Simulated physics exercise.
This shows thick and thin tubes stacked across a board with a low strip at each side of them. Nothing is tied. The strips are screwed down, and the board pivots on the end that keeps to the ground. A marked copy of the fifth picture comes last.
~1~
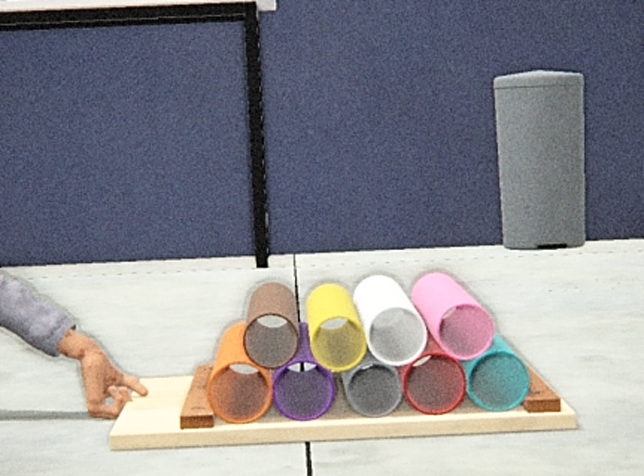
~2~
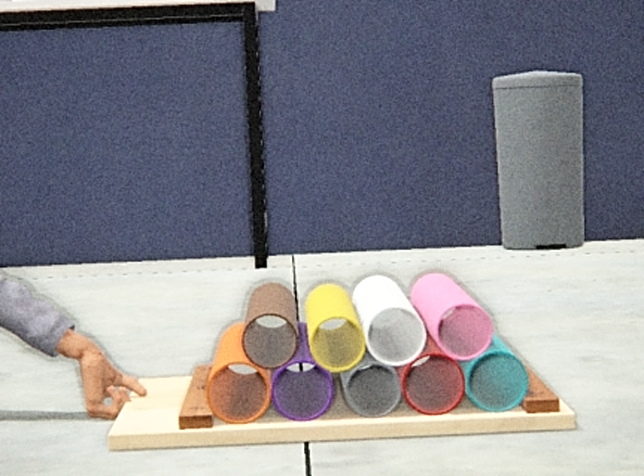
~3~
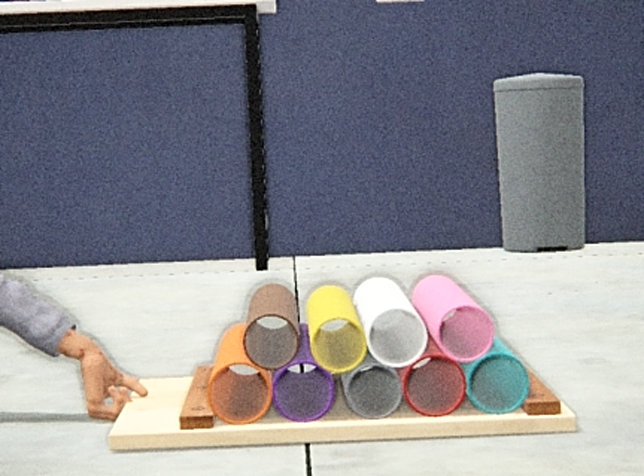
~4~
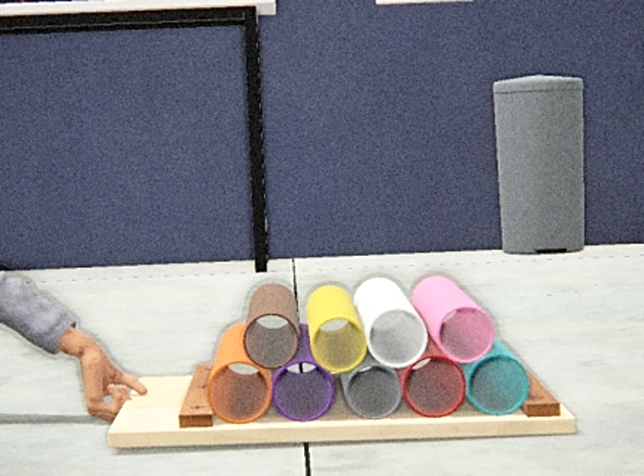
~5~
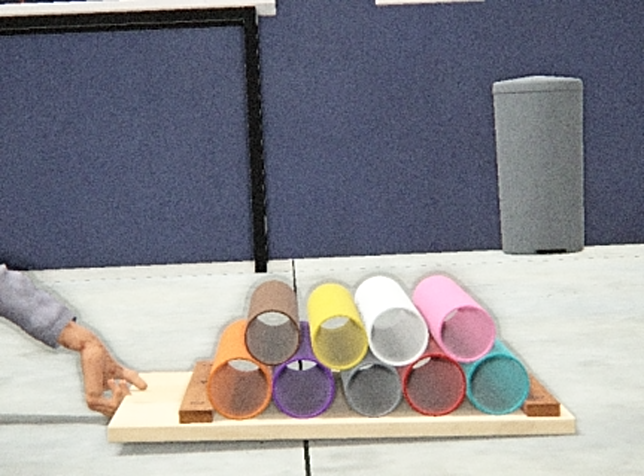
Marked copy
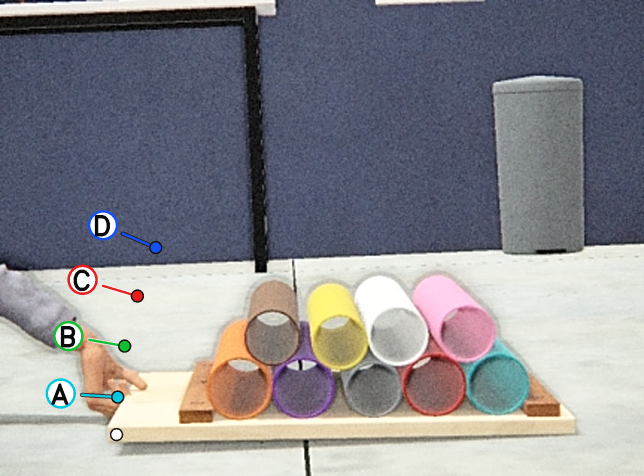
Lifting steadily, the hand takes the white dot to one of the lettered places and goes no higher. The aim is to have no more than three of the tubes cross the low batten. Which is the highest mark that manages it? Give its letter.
The answer is mark D.
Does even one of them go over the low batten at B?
No, at B.
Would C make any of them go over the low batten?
No, at C.
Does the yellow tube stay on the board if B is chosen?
The yellow tube: Yes.
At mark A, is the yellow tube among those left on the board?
Yes, with A.
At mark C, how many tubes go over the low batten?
It comes to none.
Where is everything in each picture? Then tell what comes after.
In the first picture, orange tube (240, 393); purple tube (303, 391); grey tube (374, 390).
In the second picture, grey tube (373, 390); red tube (434, 384).
In the third picture, board (337, 397); orange tube (240, 393); pink tube (465, 334).
In the fourth picture, board (336, 397); orange tube (239, 392); purple tube (303, 392).
In the fifth picture, board (337, 394); orange tube (239, 388); purple tube (303, 388).
On the copy, A at (118, 397); B at (124, 346); C at (137, 296); D at (156, 248); the white dot at (116, 435).
On D. First, board at 16°.
Then, board at 26°.
Finally, board at 26°, none over the low batten.
By contrast, A none over the low batten; B none over the low batten; C none over the low batten.
